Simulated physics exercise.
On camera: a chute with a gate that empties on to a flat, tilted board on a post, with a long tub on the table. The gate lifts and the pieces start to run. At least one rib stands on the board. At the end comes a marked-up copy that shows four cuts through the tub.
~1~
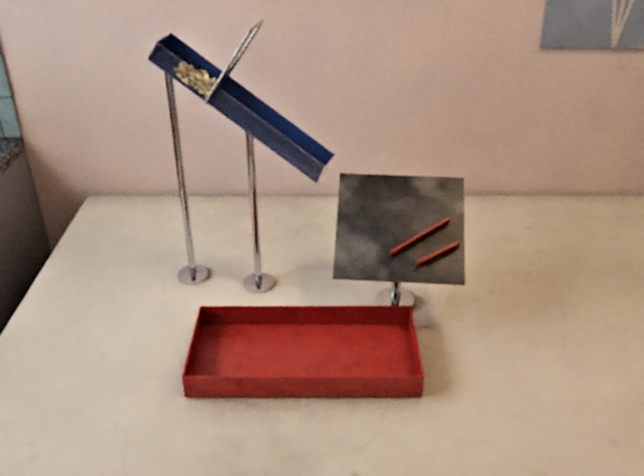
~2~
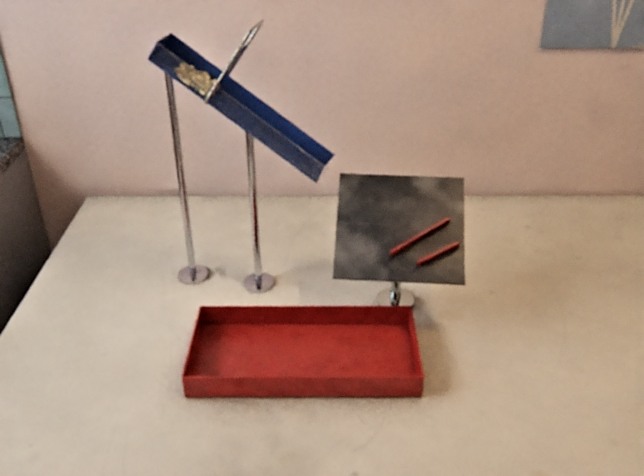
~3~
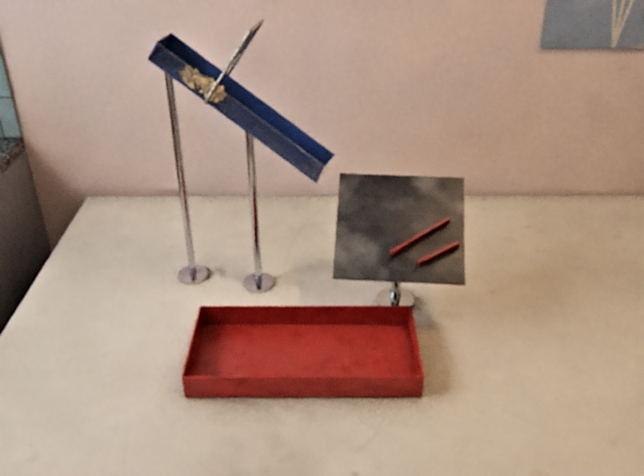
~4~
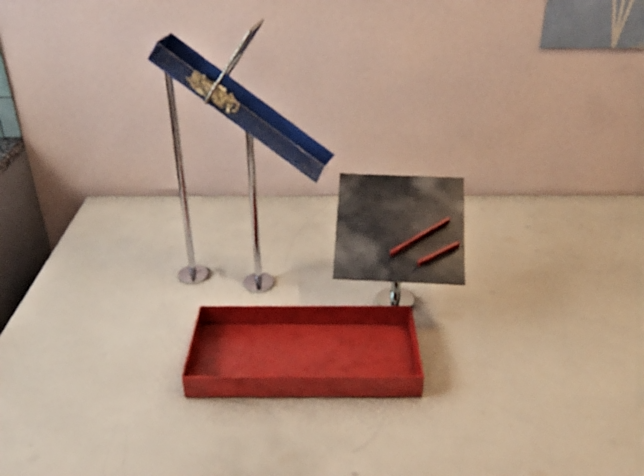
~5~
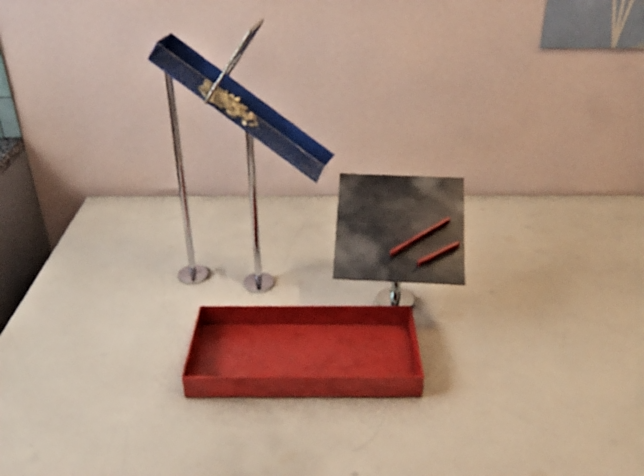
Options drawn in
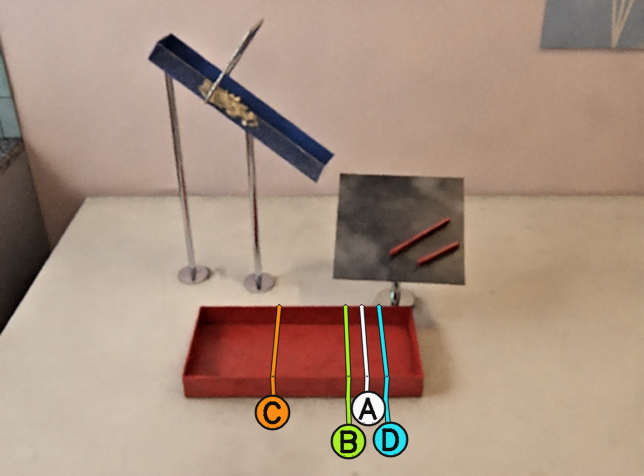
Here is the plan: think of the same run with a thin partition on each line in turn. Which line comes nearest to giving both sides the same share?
Go for D.
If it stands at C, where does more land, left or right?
Right.
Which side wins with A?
The right side.
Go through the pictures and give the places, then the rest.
The first picture shows load behind the gate (201, 81), white beans; lip of the chute (320, 175), sloping gently.
The second picture shows middle of the board (400, 226), tilted fairly steeply; middle of its low edge (398, 281); of its high edge (401, 175).
The third picture shows front corners of the tub (183, 377) and (423, 377), empty; front of the load (221, 99).
The fourth picture shows middle of the load (216, 93); its front (237, 108), roughly a quarter of the way to the lip; rib from (459, 242) to (419, 262); rib from (450, 218) to (391, 252).
The fifth picture shows middle of the load (229, 103); its front (256, 123), roughly a third of the way to the lip.
On the marked copy, line A crosses the front rim at (367, 377); line B crosses the front rim at (348, 377); line C crosses the front rim at (272, 377); line D crosses the front rim at (386, 377).
With A, of what is caught, about a tenth on the left of the divider, the larger part on the right.
With B, of what is caught, not one piece on the left of the divider, every piece on the right.
With C, of what is caught, not one piece on the left of the divider, every piece on the right.
With D, of what is caught, roughly half on the left of the divider, roughly half on the right.
